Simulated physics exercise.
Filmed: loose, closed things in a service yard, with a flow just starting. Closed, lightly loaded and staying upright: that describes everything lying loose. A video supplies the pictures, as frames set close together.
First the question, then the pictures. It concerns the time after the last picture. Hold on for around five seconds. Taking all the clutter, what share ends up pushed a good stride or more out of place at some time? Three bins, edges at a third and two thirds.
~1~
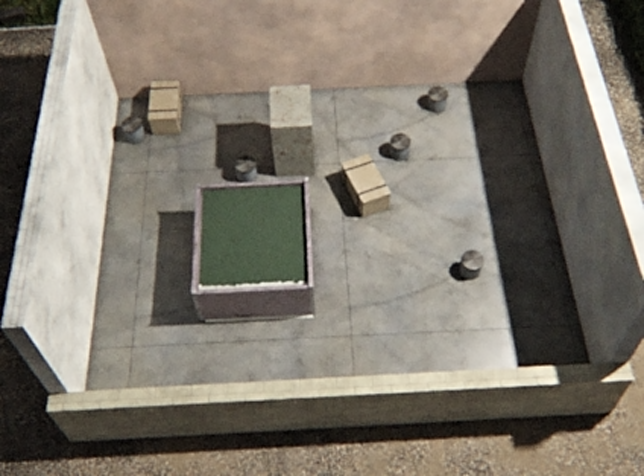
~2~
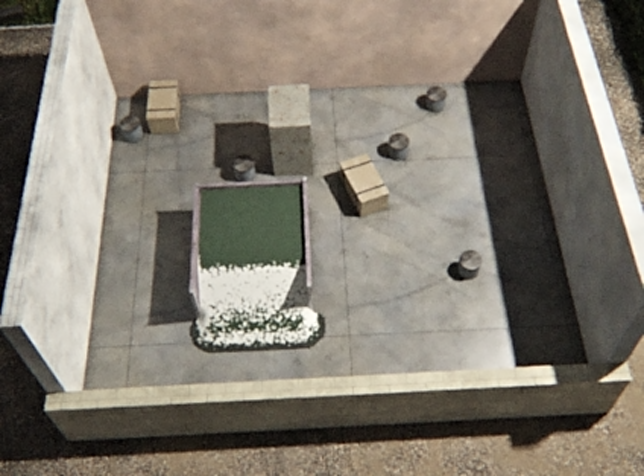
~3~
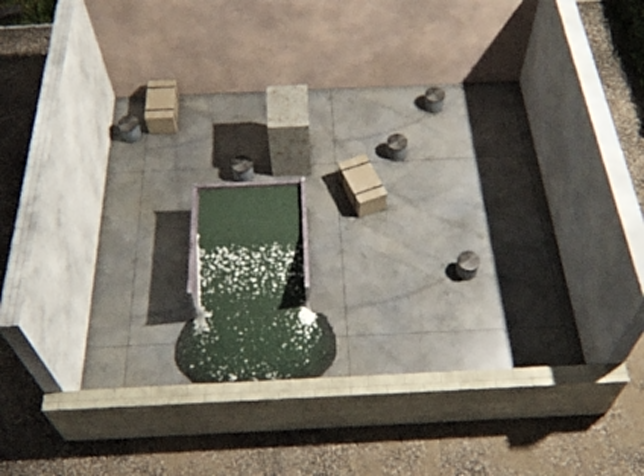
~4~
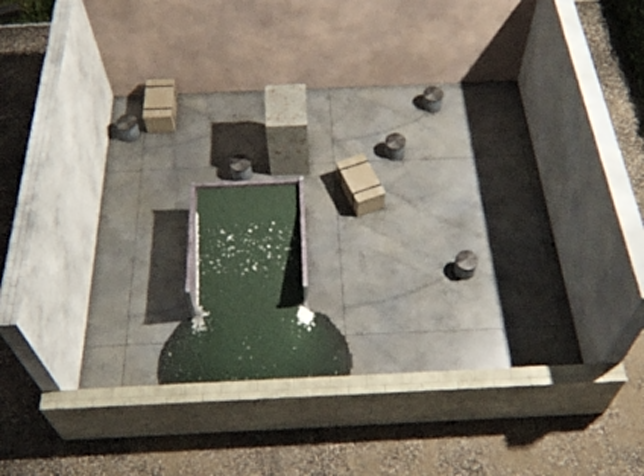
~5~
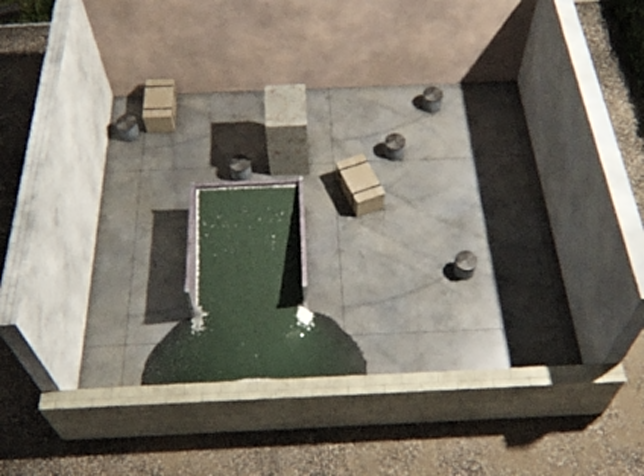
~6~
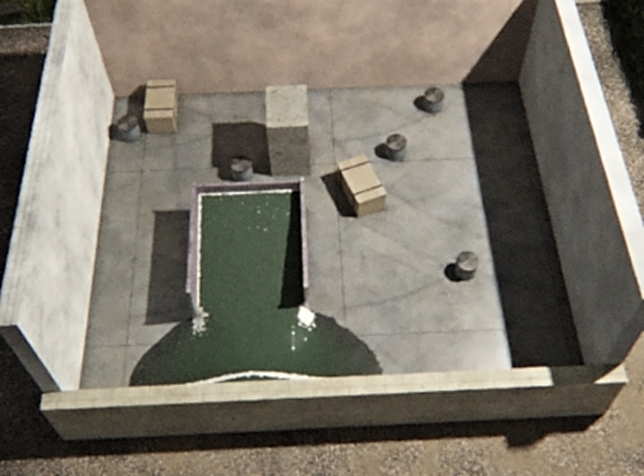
Bin: Under a third.
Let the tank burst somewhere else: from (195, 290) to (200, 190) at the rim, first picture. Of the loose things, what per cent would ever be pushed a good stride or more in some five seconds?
My figure is about 40 %.
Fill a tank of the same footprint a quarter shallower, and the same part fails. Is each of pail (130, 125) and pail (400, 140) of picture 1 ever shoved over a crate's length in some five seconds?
In order, the full distance and then a lesser distance.
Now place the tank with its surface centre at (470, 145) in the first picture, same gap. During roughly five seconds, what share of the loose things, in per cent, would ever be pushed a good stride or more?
My reckoning says roughly 10 percent.
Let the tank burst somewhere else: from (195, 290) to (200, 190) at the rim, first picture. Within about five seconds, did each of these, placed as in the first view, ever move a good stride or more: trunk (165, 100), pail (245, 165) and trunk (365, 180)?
The first: Went past that; the second: Fell short; the third: Fell short.
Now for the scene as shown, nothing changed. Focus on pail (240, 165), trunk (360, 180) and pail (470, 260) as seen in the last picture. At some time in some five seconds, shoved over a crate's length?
Taking them in turn, the first stayed within range, the second stayed within range, and the third traveled far.
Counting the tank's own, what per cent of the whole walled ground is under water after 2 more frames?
Near 20 %.
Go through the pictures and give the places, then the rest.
The first picture shows a pail at (131, 124) rests on the ground; a pail at (245, 164) rests on the ground; 0 of 7 have shifted.
The second picture shows a pail at (130, 123), on the bottom; a pail at (244, 163), on the bottom; 0 of 7 have shifted.
The third picture shows a pail at (128, 123), on the bottom; a pail at (242, 163), on the bottom; 0 of 7 have shifted.
The fourth picture shows a pail at (126, 122) rests on the ground; a pail at (240, 162), on the bottom; 0 of 7 have shifted.
The fifth picture shows a pail at (126, 122) rests on the ground; a pail at (240, 162) rests on the ground; 0 of 7 have shifted.
The sixth picture shows a pail at (127, 122), on the bottom; a pail at (241, 163) rests on the ground; 0 of 7 have shifted.
A moment on, 0 of 7 are well off their spots; 0 afloat.
Next, 0 of 7 are well off their spots; 0 afloat.
Later, 1 of 7 are well off their spots; 0 afloat.
In the end, 2 of 7 are well off their spots, and 2 have been at some point; 2 afloat.
